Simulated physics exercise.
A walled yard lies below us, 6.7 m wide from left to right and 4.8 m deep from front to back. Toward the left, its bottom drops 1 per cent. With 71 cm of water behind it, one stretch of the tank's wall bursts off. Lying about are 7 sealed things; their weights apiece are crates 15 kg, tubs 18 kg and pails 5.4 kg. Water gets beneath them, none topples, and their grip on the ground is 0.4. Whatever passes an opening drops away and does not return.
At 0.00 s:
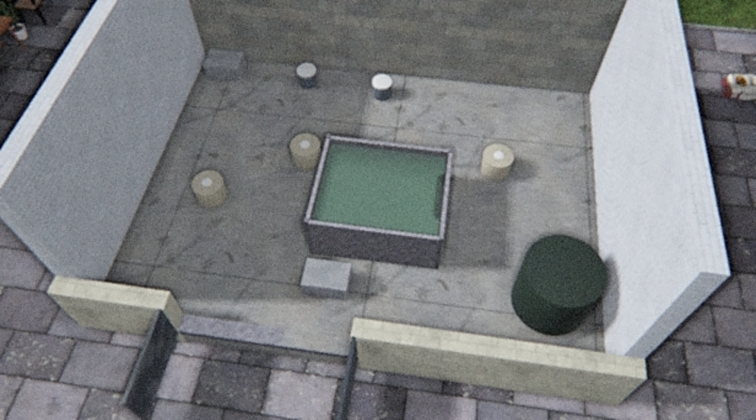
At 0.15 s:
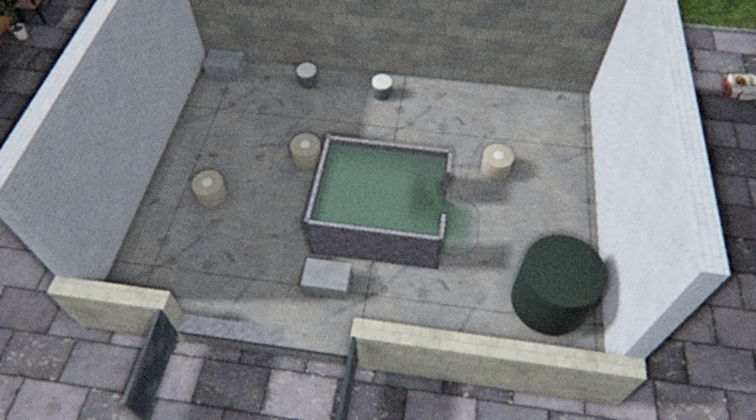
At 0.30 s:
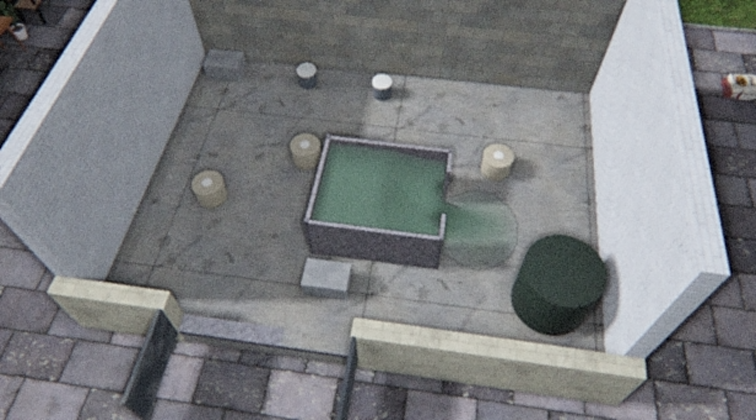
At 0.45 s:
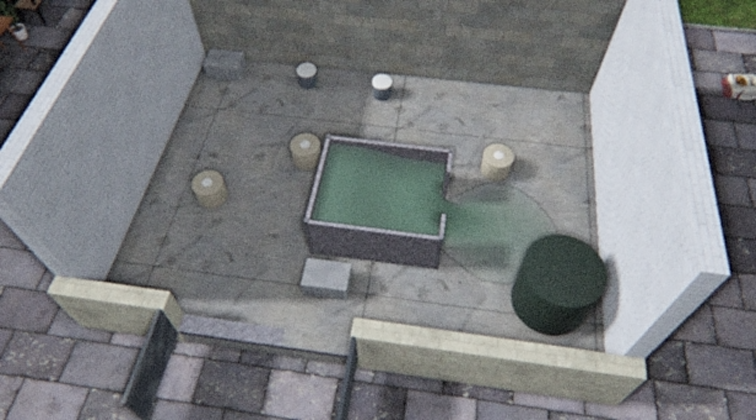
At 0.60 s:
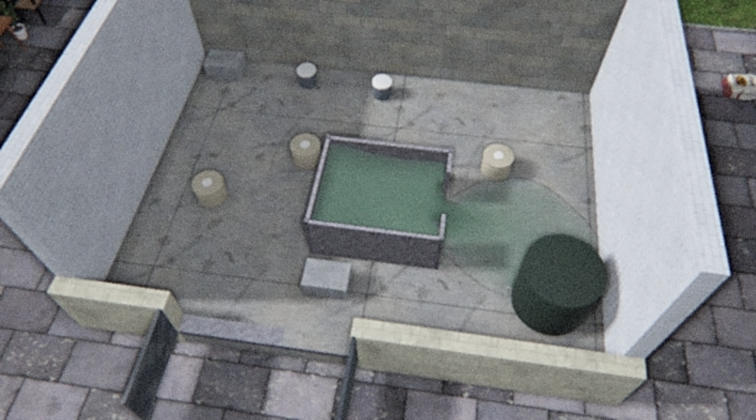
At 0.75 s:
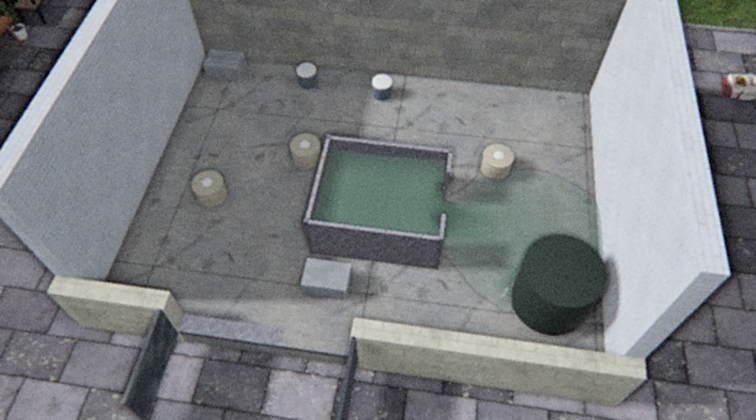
Green water pouring through a gap in the right side of a square tank, spreading across a walled yard around a dark tub.
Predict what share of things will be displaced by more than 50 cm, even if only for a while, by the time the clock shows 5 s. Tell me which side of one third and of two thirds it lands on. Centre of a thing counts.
Fails to reach a third.
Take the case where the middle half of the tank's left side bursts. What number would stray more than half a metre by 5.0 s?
Then it comes to 4.
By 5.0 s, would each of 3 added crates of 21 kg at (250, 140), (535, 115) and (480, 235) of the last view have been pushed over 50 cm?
Each in turn ends up within the limit, beyond the limit, beyond the limit.
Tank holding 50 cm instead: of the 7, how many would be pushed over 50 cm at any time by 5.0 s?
Count: 0.
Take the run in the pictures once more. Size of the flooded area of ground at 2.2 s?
I'd estimate close to 11.0 m2.
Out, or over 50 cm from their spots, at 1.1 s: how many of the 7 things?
I make it 0.
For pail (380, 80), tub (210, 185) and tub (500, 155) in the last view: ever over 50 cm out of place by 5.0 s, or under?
First exceeding it, second falling below it, third falling below it.
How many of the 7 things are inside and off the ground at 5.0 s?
I count 0.
After 1.1 s 0 of 7 are over 50 cm from their spots; 0 afloat.
After 2.2 s 0 of 7 are over 50 cm from their spots; 0 afloat.
After 3.5 s 0 of 7 are over 50 cm from their spots; 0 afloat.
After 5.0 s 2 of 7 are over 50 cm from their spots, and 2 have been at some point; 0 afloat.
